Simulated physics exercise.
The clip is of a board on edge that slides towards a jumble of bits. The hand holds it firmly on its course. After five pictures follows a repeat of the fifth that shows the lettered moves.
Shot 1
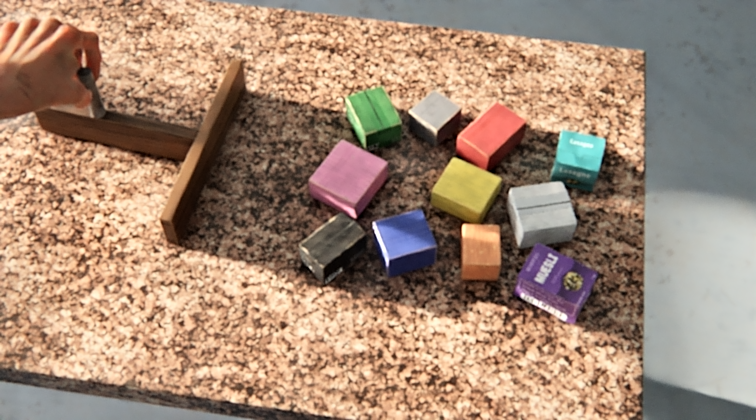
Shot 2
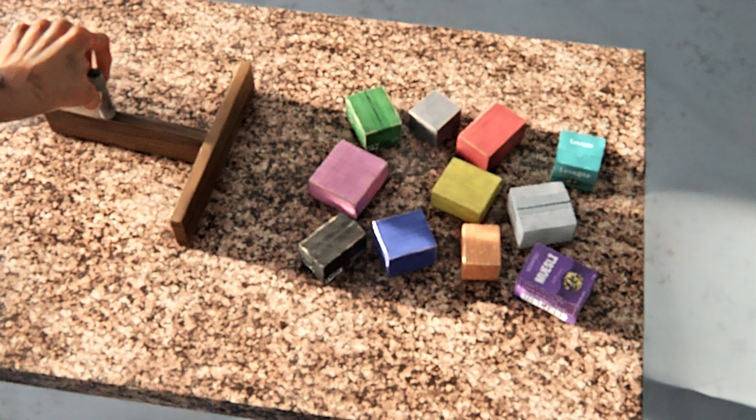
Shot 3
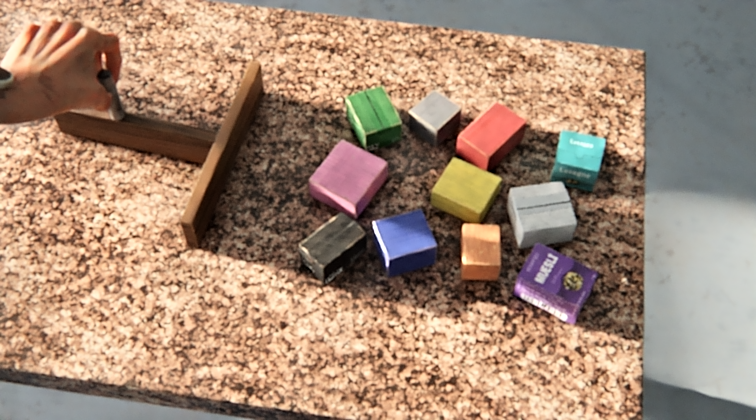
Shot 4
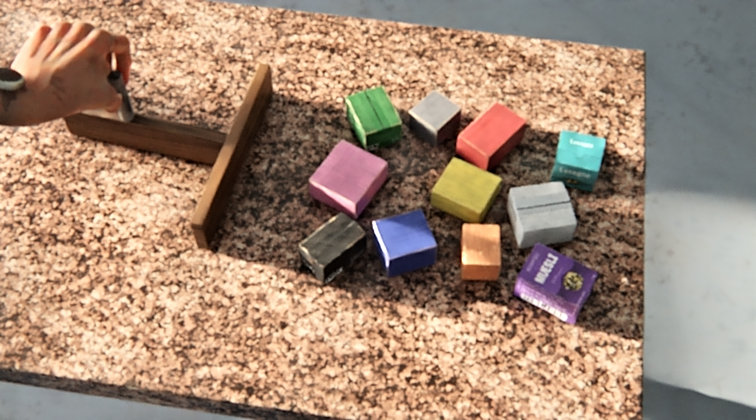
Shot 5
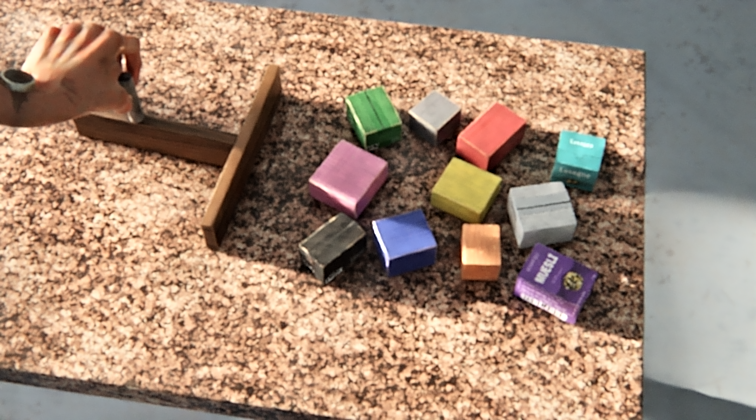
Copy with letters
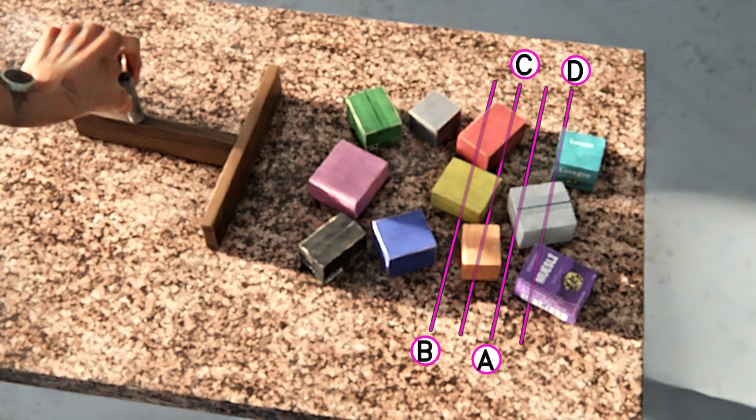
A hand at the upper left grips a T-shaped wooden board standing on edge and slides it slowly and steadily rightward across a speckled stone surface, seen from a high angle. To its right sit green, grey, red, teal, pink, yellow, black, blue and orange blocks, with a purple packet at the lower right. The board's gap to them narrows slightly, while they and the camera stay still.
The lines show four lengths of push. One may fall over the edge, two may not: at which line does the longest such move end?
C.
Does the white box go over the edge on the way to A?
Yes.
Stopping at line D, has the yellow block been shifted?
Yes.
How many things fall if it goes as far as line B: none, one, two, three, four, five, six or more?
By then, none.
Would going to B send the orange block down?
No.
On the copy, A at (521, 203); B at (466, 196); C at (493, 199); D at (549, 207).
On C. First, board (331, 152); green box (387, 123); black box (339, 249).
Then, board (423, 163); purple packet (571, 288); white box (564, 225).
Finally, board (491, 172); turquoise box (645, 179); purple packet (640, 298); none fallen.
By contrast, A drops three; B is within the limit but short; D drops five.
